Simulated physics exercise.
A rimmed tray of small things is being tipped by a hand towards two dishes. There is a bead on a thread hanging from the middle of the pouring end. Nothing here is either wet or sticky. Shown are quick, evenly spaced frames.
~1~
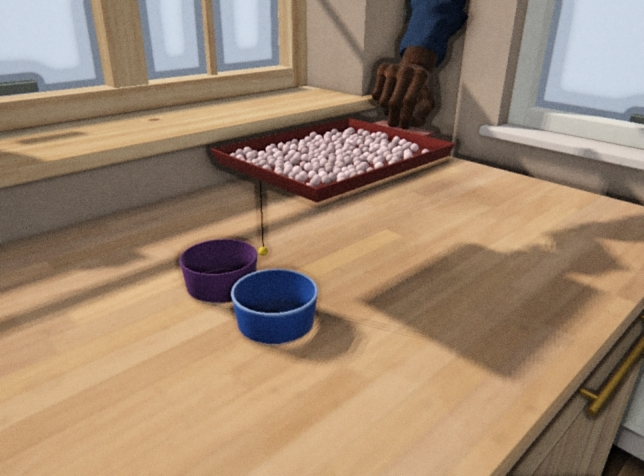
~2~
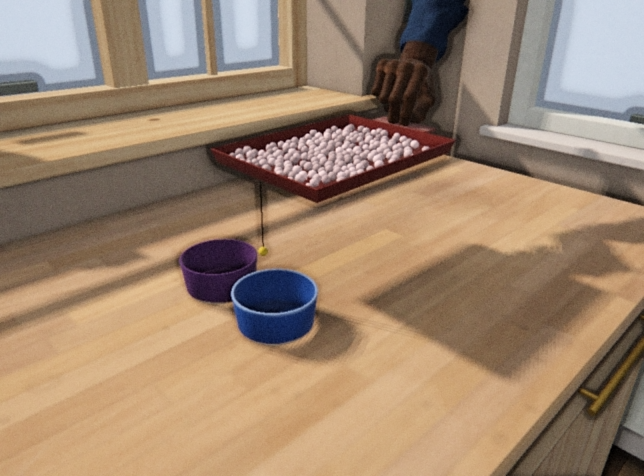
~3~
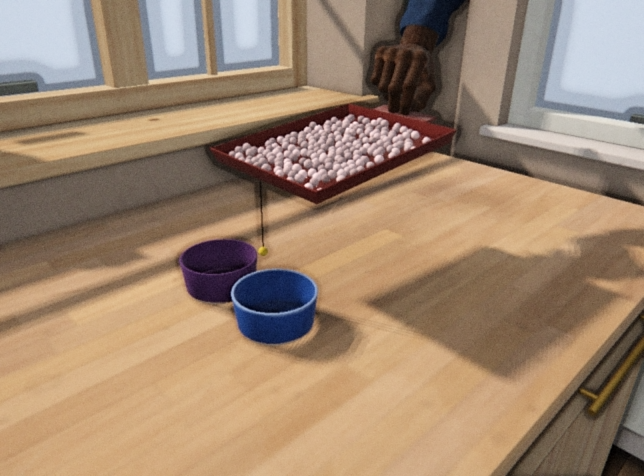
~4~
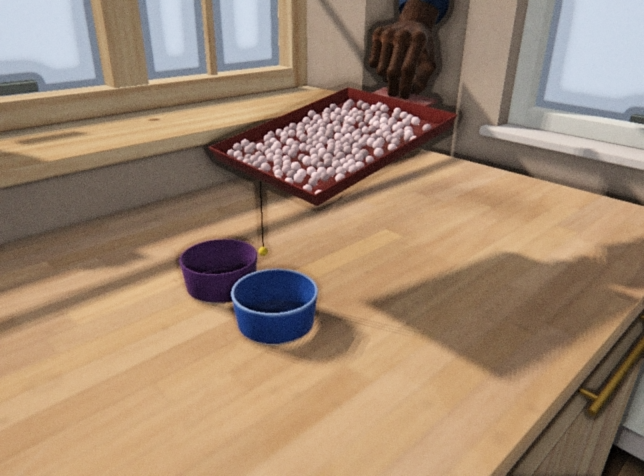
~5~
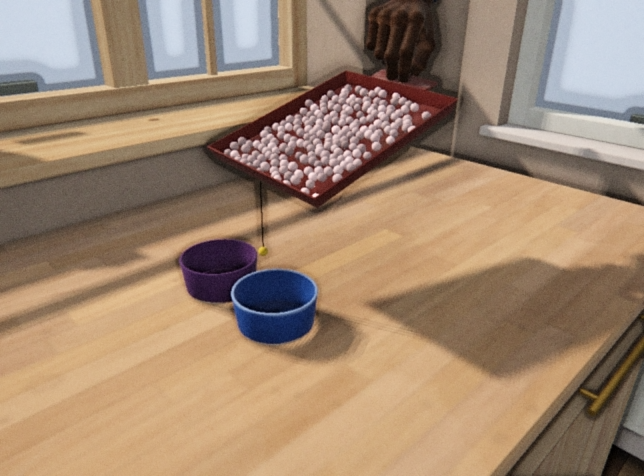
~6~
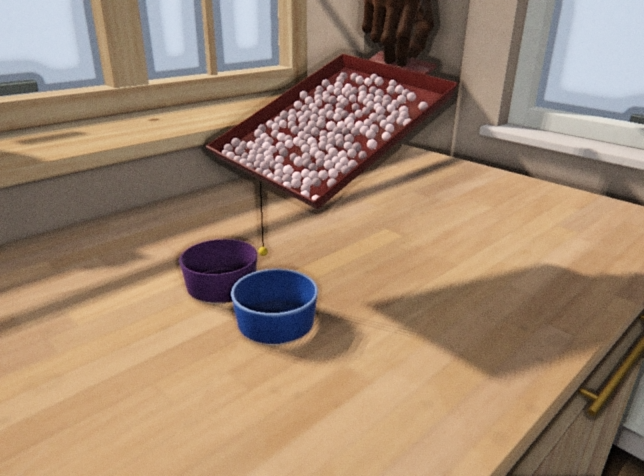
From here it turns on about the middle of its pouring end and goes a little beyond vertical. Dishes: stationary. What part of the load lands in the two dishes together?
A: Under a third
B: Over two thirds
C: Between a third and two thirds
The answer is C.
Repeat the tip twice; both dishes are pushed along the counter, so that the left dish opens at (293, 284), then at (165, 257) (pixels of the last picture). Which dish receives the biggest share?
First try: The left-hand one. Second try: The right-hand one.
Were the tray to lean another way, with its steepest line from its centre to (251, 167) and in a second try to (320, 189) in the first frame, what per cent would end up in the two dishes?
Somewhere close to 60 % the first time, 50 % the second.
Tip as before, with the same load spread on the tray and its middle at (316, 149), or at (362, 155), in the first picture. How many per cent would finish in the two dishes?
It would be roughly 50 per cent for the first and roughly 60 per cent for the second.
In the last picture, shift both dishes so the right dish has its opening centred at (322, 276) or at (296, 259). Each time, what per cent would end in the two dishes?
The first gives 0 %, the second 0 %.
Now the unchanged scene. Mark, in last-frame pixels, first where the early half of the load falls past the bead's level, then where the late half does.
I'd place the first part at (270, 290) and the rest at (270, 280).
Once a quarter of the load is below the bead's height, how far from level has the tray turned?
Reading: Some 70°.
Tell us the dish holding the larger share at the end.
The victory goes to the right.
Soon after the last picture, tray tipped steeply; about two thirds on the tray; a small part in the right dish; a stray few in the left dish; a small part outside both; about a quarter in the air.
A little later, tray tipped past a quarter turn; about half in the right dish; a small part in the left dish; about a third outside both; a small part in the air.
Later still, tray tipped past a quarter turn; about half in the right dish; a small part in the left dish; about half outside both.
By the end, tray tipped past a quarter turn; about half in the right dish; a small part in the left dish; about half outside both.
